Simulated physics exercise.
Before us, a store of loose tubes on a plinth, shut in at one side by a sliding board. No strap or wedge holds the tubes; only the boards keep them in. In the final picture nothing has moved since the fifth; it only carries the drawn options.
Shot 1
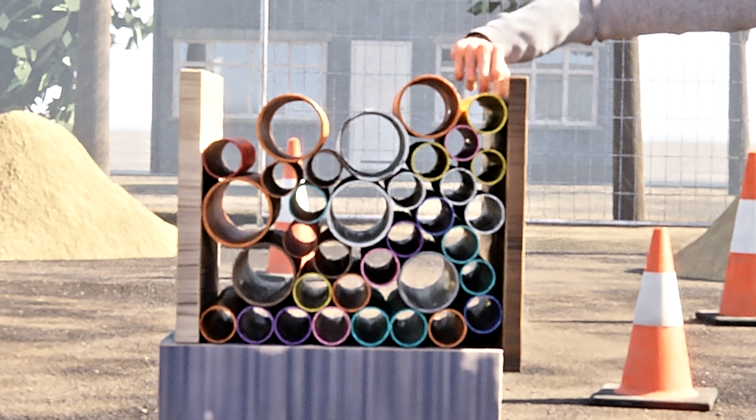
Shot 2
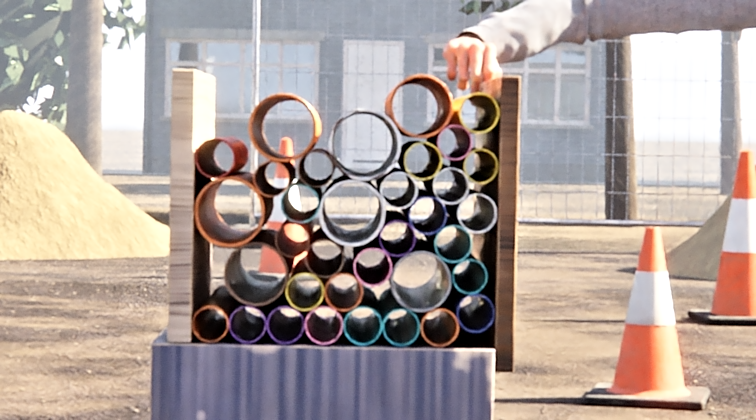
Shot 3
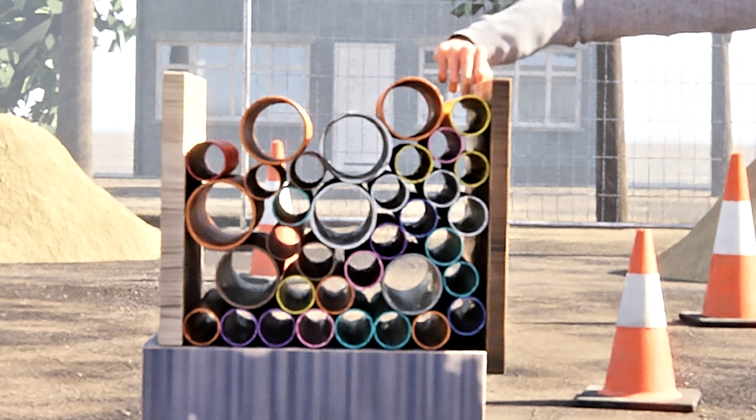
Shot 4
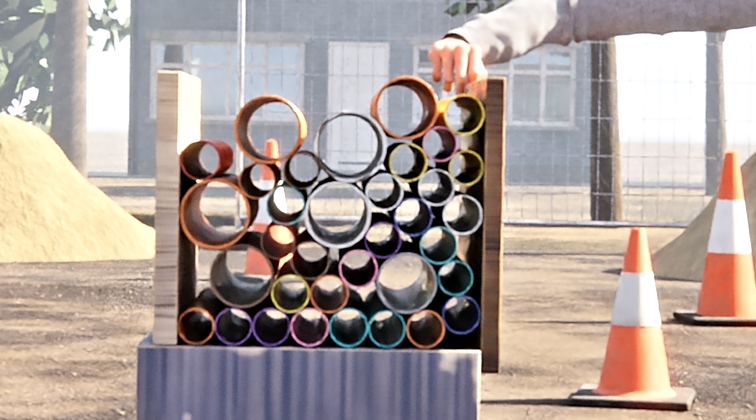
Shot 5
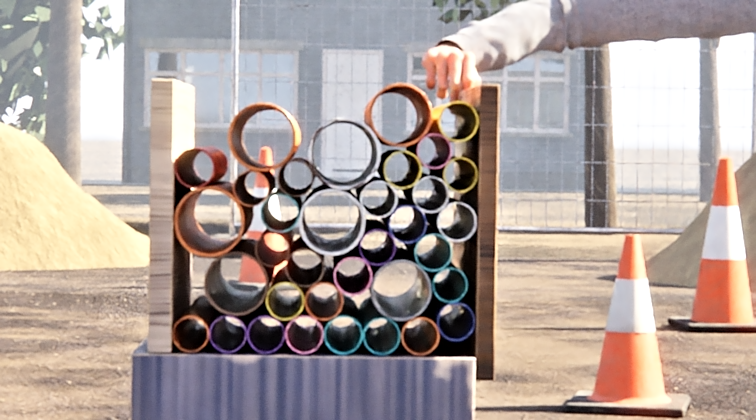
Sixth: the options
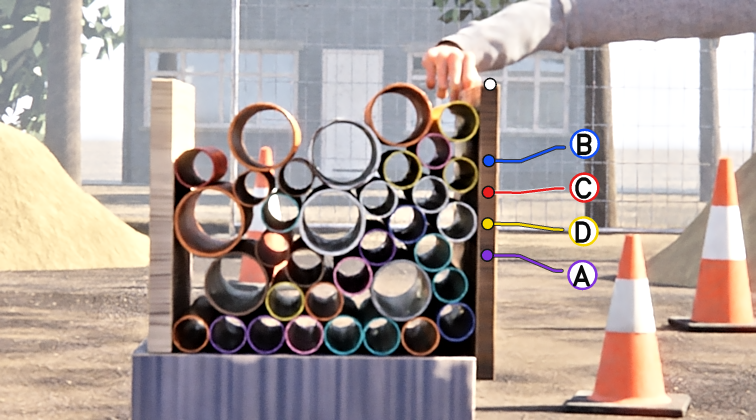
At first, colourful loose tubes sit stacked between two upright boards on a plinth, while a hand reaches in from the right to the top of the right-hand board. Then the whole view drifts slightly, shifting everything left together, but the hand, boards and tubes show no clear movement against one another.
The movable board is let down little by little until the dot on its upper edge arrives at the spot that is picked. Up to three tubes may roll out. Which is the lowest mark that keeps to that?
C is the limit.
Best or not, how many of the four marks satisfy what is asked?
Two of the four.
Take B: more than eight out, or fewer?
It loses fewer than eight.
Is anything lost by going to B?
No, at B.
On the marked copy, A at (487, 256); B at (489, 161); C at (489, 192); D at (488, 224); the white dot at (490, 84).
Taking C. A third of the way, top of the board (479, 139).
Two thirds of the way, top of the board (478, 192).
When it is over, top of the board (478, 192), one out over the board.
As for the rest, A four out over the board; B none out over the board; D four out over the board.
